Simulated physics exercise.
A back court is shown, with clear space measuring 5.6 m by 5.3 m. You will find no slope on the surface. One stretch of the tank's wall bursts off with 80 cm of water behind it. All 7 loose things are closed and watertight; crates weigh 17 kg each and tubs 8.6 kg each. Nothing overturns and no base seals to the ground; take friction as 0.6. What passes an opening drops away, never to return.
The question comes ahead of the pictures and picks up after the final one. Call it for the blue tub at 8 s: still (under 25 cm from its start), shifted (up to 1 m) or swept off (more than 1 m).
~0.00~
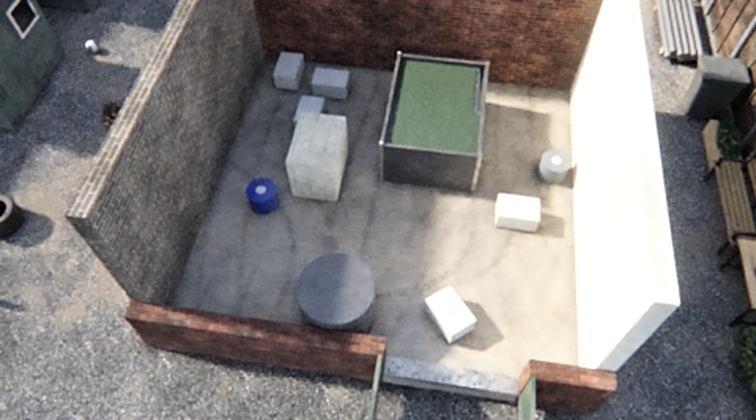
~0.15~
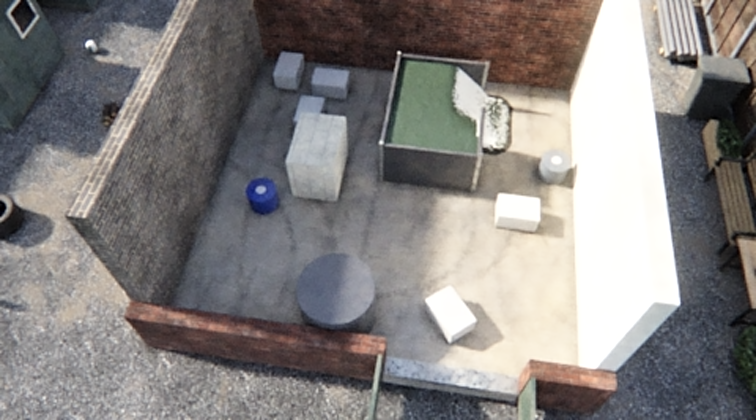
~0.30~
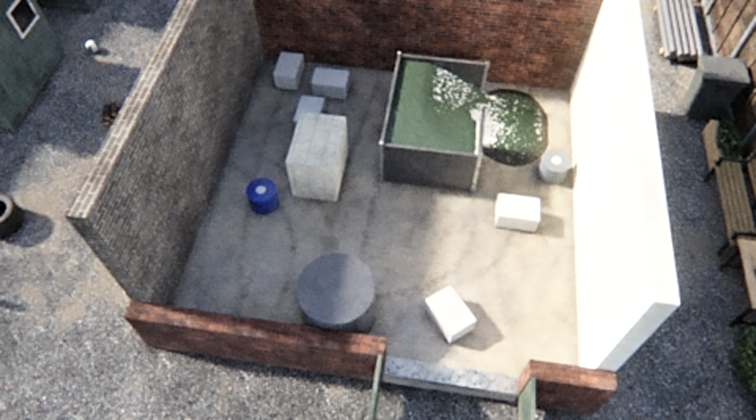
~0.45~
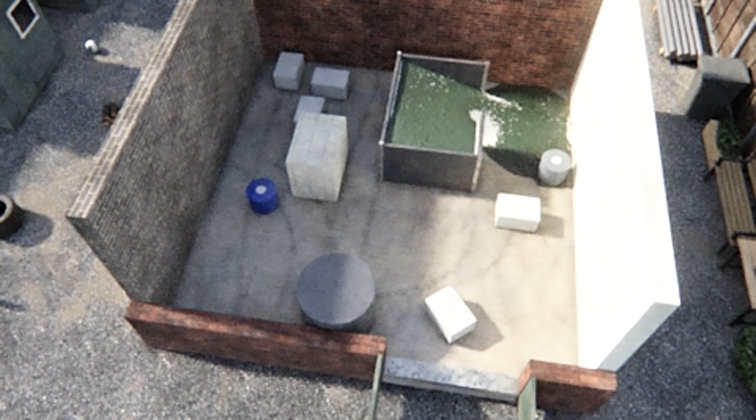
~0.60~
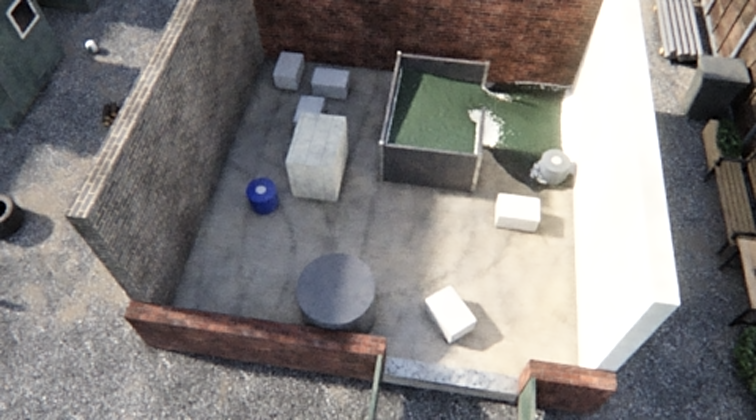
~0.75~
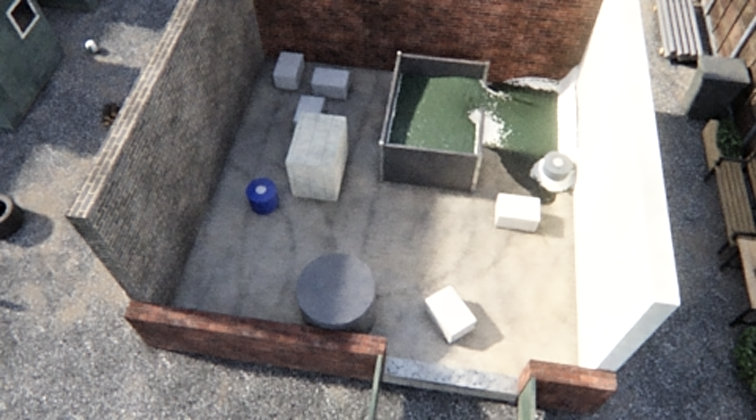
Still.
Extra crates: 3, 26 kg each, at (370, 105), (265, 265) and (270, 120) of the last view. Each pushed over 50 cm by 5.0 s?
Going through them in the order asked, they come out shy of the mark, shy of the mark and shy of the mark.
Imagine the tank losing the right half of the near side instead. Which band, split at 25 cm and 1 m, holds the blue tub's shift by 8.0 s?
After that, the blue tub hardly moves.
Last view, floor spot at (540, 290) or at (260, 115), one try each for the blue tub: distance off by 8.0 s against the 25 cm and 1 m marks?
Outcomes in order: It is taken a long way; it is taken a long way.
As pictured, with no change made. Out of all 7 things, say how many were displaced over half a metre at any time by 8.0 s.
By my count, 4.
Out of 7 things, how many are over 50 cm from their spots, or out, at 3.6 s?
That would be 3.
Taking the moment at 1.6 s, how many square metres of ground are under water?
Close to 8.0 m2, I'd say.
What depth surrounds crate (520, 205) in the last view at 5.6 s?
14 cm.
After 1.6 s the blue tub is near (261, 190), 0.0 m from its start, aground; 0 of 7 are out; 1 afloat.
After 3.6 s the blue tub is near (261, 190), 0.0 m from its start, aground; 1 of 7 are out; 0 afloat.
After 5.6 s the blue tub is near (261, 190), 0.0 m from its start, aground; 1 of 7 are out; 2 afloat.
After 8.0 s the blue tub is near (254, 195), 0.1 m from its start, afloat; 1 of 7 are out; 2 afloat.
